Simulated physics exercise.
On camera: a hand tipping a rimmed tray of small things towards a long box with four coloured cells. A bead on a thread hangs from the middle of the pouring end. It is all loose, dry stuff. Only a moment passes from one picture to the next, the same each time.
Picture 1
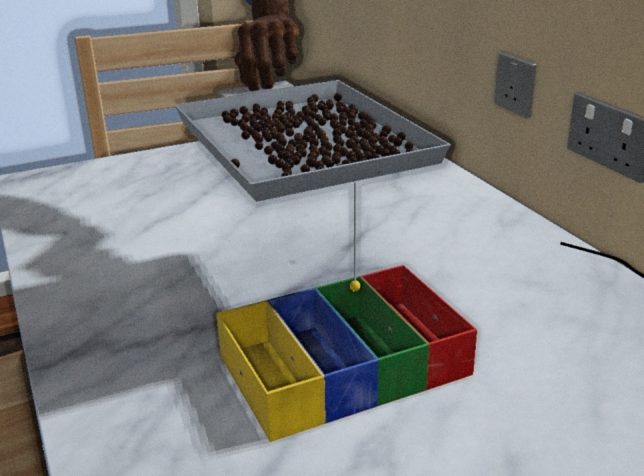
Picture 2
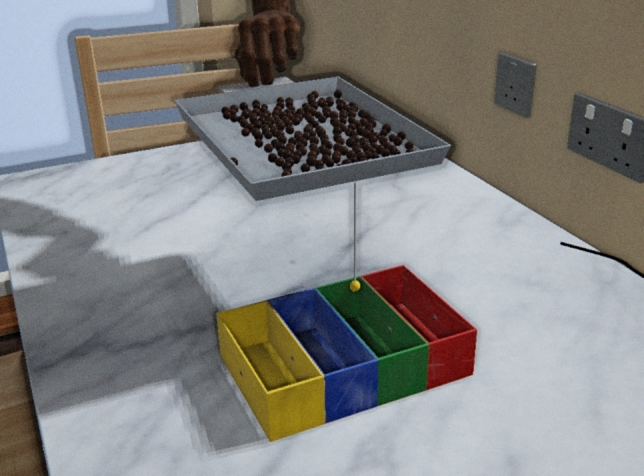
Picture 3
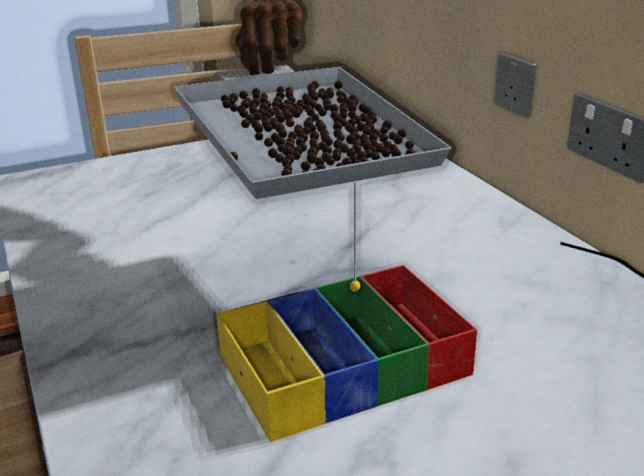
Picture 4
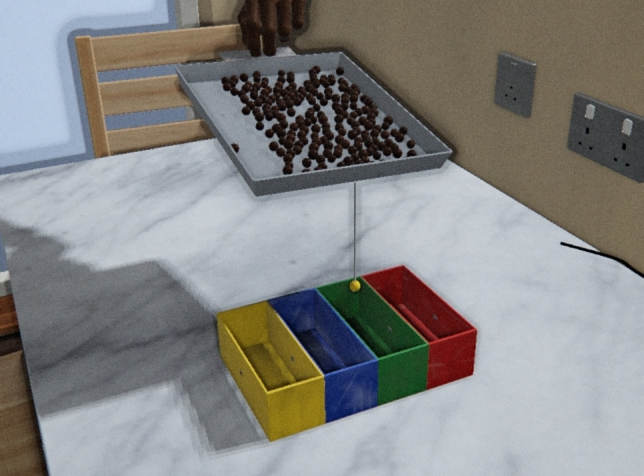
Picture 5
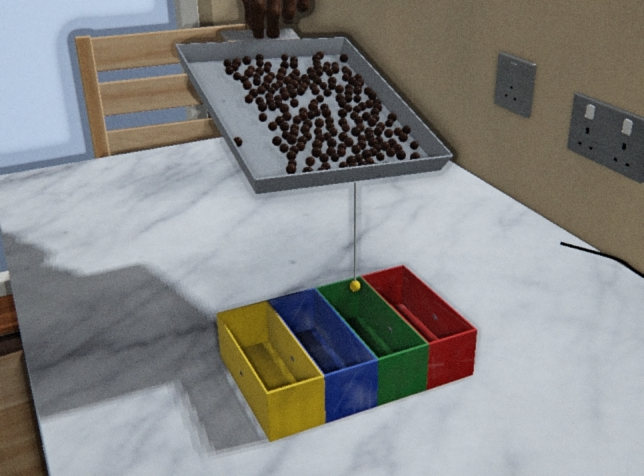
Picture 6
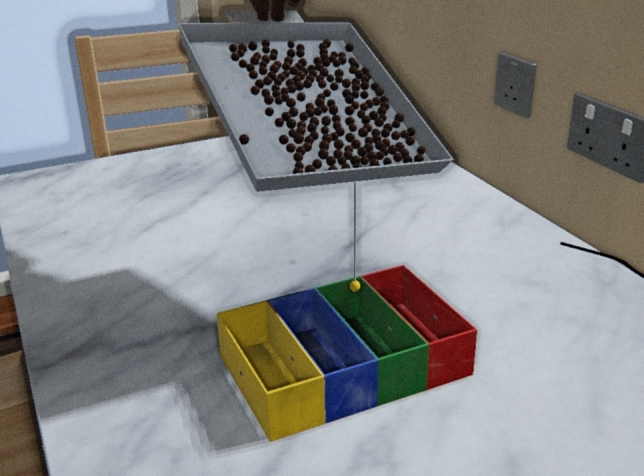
Tray of small brown balls tilting steadily as a hand raises its far end, the balls shifting, above four coloured cells.
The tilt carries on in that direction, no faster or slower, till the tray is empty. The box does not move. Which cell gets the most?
Fullest: The red cell.
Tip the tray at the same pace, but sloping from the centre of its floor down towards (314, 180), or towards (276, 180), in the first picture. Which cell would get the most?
One: Yellow. Two: Yellow.
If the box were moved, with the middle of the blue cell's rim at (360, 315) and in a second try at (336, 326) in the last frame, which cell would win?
One: The red one. Two: The cell in red.
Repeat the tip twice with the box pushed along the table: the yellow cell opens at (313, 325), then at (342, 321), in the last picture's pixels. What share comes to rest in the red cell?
The first gives 50 %, the second 30 %.
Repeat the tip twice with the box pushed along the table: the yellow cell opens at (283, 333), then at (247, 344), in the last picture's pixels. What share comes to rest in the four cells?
Roughly 60 per cent, and 30 per cent.
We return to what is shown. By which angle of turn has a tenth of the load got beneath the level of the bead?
Near 70 degrees.
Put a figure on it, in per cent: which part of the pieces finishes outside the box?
Some 60 per cent.
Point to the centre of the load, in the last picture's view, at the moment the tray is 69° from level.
At about (411, 173).
Soon after the last picture, tray tipped steeply; about two thirds on the tray; a stray few in the red cell; a stray few in the green cell; about a quarter falling or outside the box.
A little later, tray tipped past a quarter turn; a stray few on the tray; about a quarter in the red cell; a small part in the green cell; about two thirds falling or outside the box.
Later still, tray tipped past a quarter turn; about a quarter in the red cell; a small part in the green cell; about two thirds falling or outside the box.
By the end, tray tipped past a quarter turn; about a quarter in the red cell; a small part in the green cell; none in the yellow cell; none in the blue cell; about two thirds outside the box.
